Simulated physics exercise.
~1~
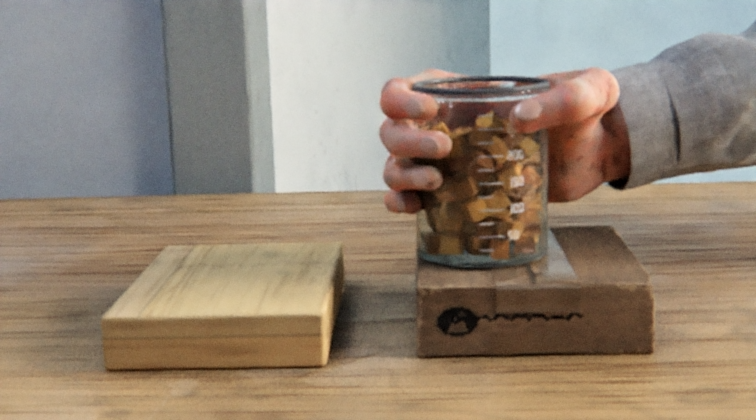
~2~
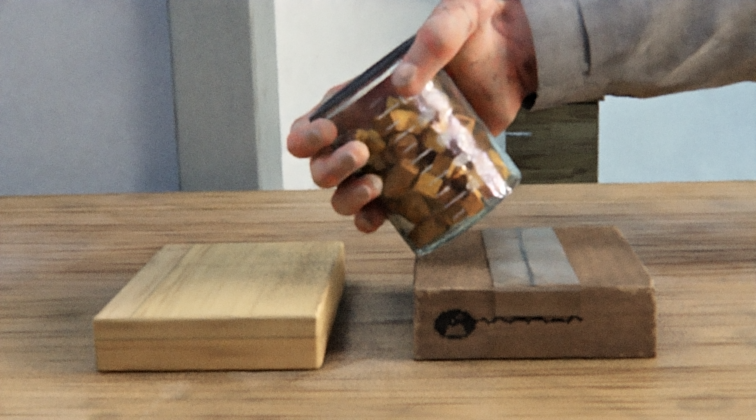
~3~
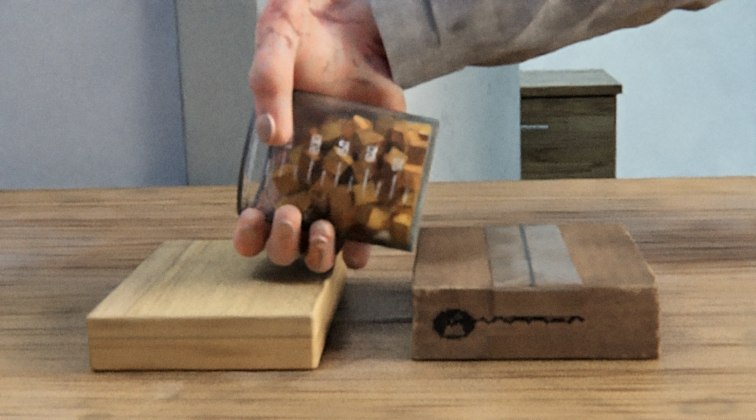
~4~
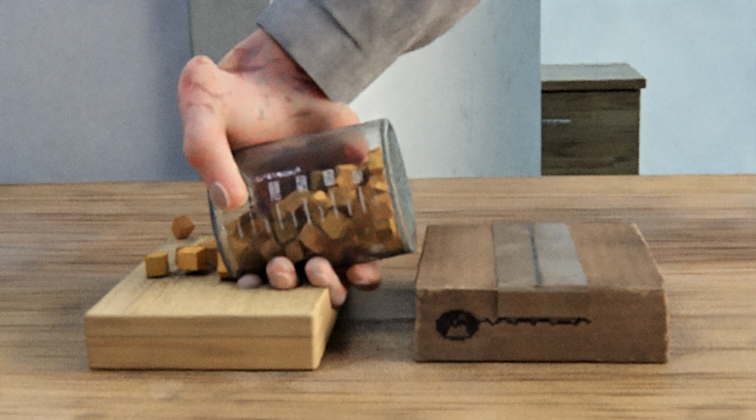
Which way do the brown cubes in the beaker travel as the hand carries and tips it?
The cubes move to the left, from above the brown box toward the pale wooden block.
